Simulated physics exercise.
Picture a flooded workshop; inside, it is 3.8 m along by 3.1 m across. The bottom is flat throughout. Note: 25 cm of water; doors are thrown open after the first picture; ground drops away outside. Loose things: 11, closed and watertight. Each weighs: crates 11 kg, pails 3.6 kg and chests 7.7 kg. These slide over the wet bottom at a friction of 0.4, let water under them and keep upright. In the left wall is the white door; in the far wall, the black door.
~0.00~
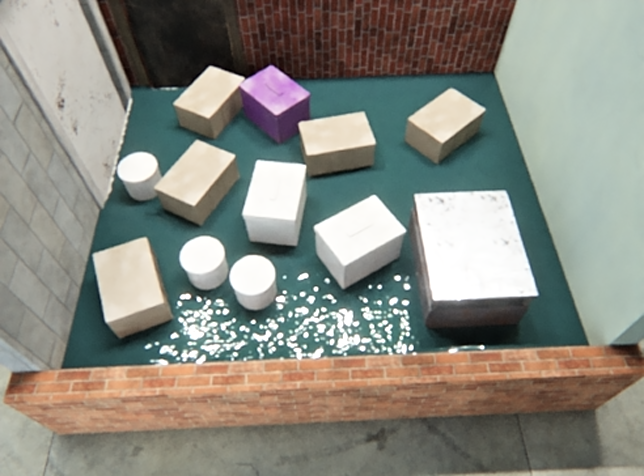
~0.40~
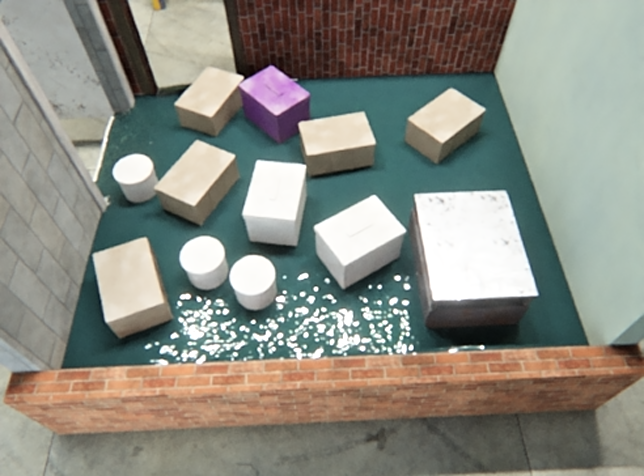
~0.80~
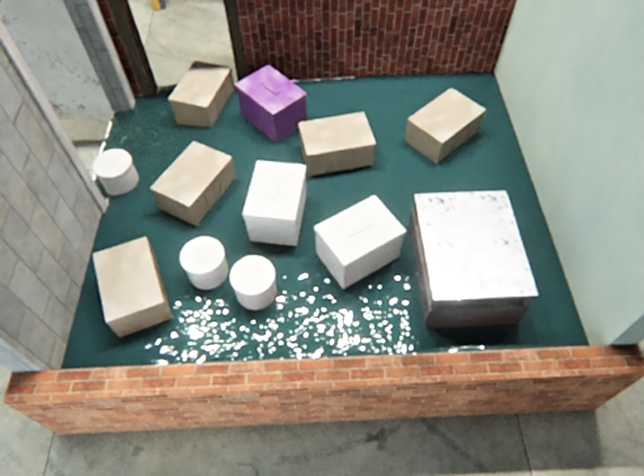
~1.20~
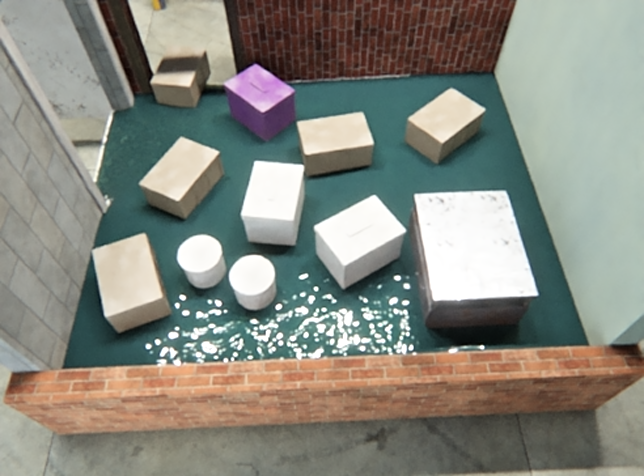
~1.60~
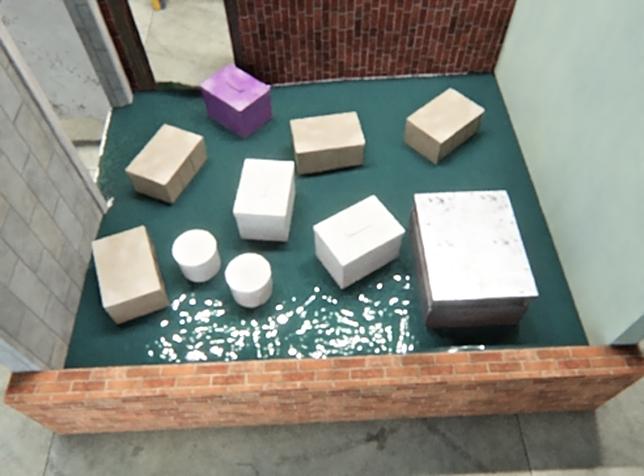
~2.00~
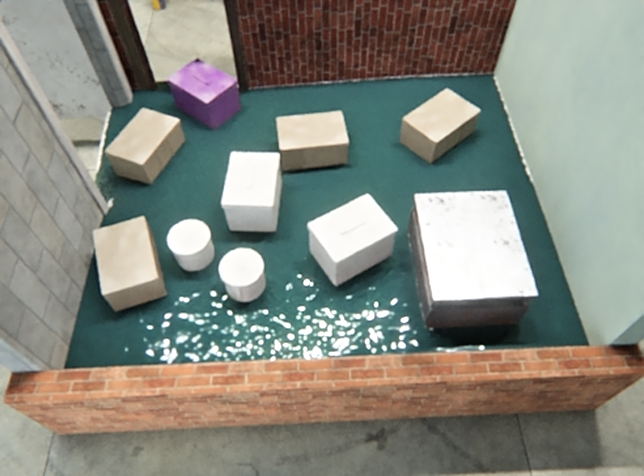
Floating boxes and tubs drift left and back toward two opened doorways, some passing out.
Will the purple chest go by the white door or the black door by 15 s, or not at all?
The purple chest - black door.
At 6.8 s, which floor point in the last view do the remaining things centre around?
Around (232, 176).
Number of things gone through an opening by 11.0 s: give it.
By that moment the number is 10.
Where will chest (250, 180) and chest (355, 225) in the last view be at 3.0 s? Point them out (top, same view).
Roughly (207, 153), then roughly (327, 216).
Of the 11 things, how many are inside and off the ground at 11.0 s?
1 at that moment.
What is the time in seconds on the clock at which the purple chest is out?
Exit time: About 2.5 s.
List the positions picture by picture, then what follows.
The first frame shows the purple chest at (274, 89) floats; 25 cm deep round most things; 0 of 11 have shifted.
The second frame shows the purple chest at (274, 89) floats; 25 cm deep round most things; 0 of 11 have shifted.
The third frame shows the purple chest at (271, 89), afloat, 5 cm from its start; about 2550 L in view; 2 of 11 have shifted.
The fourth frame shows the purple chest at (259, 87), afloat, 17 cm from its start; 23 cm deep round most things; 5 of 11 have shifted.
The fifth frame shows the purple chest at (235, 87), afloat, 40 cm from its start; about 2390 L in view; 8 of 11 have shifted.
The sixth frame shows the purple chest at (202, 80), afloat, 76 cm from its start; 20 cm deep round most things; 10 of 11 have shifted.
After 3.0 s the purple chest has gone out by the black door; 4 of 11 are out; 7 afloat.
After 6.8 s the purple chest has gone out by the black door; 8 of 11 are out; 3 afloat.
After 11.0 s the purple chest has gone out by the black door; 10 of 11 are out; 1 afloat.
After 15.0 s the purple chest has gone out by the black door; 11 of 11 are out; 0 afloat.
